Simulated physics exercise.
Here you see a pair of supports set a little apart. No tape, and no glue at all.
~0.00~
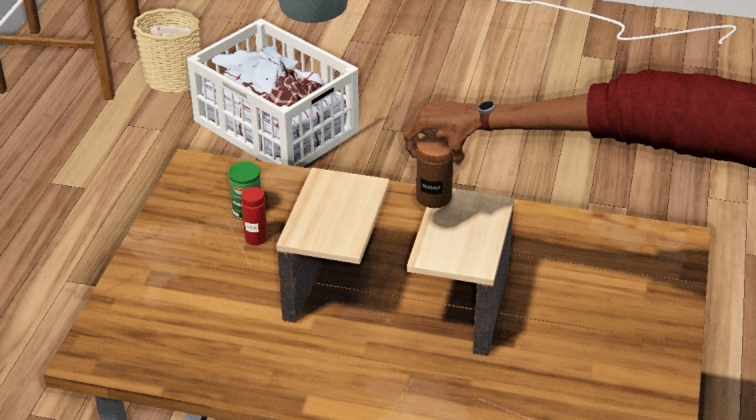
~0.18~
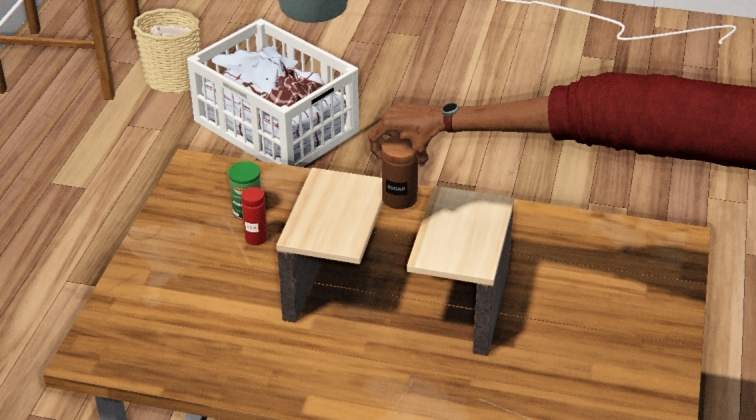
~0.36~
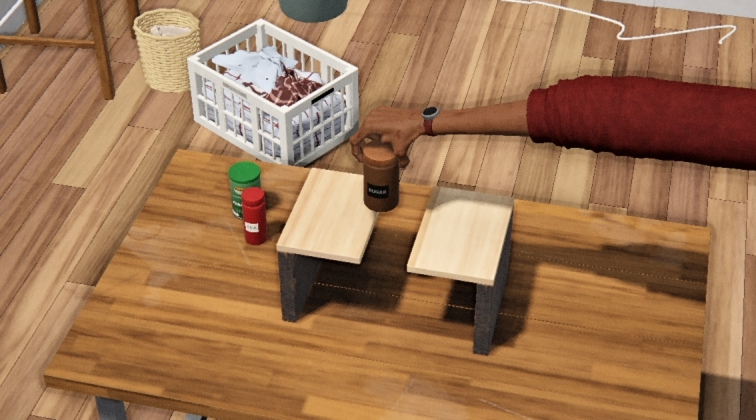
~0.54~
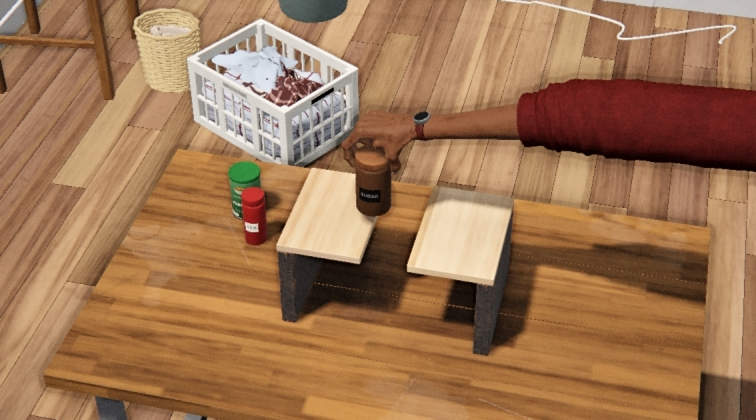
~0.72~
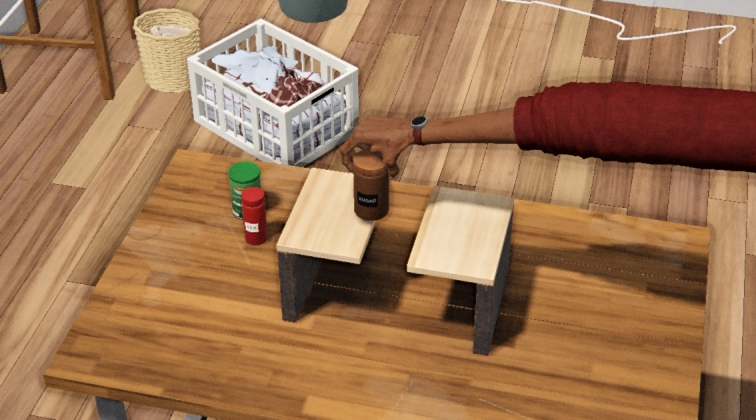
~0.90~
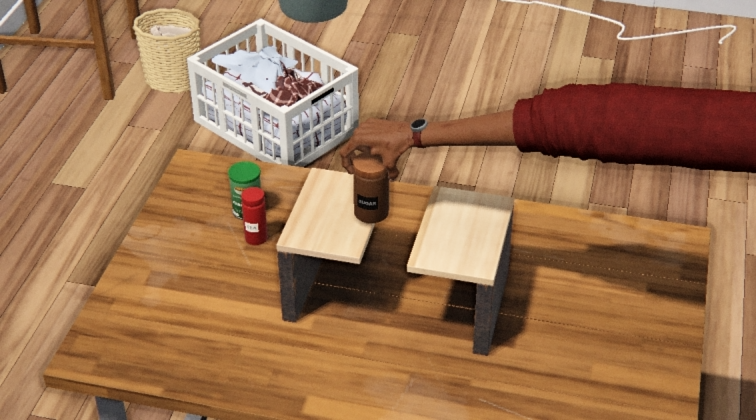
Above a wooden table, a hand moves a brown jar left from one small stand toward another.
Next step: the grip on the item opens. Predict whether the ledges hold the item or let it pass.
Honestly, it stays up at the gap.
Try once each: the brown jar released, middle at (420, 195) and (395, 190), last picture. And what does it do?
First try: It stays on top; second try: It drops through.
After 1.10 s, nothing has stirred.
After 1.60 s, brown jar resting near (371, 192).
At rest (1.9 s), all 3 in place. Seen from the same camera at the end, brown jar near (371, 192). The jar stays on top.
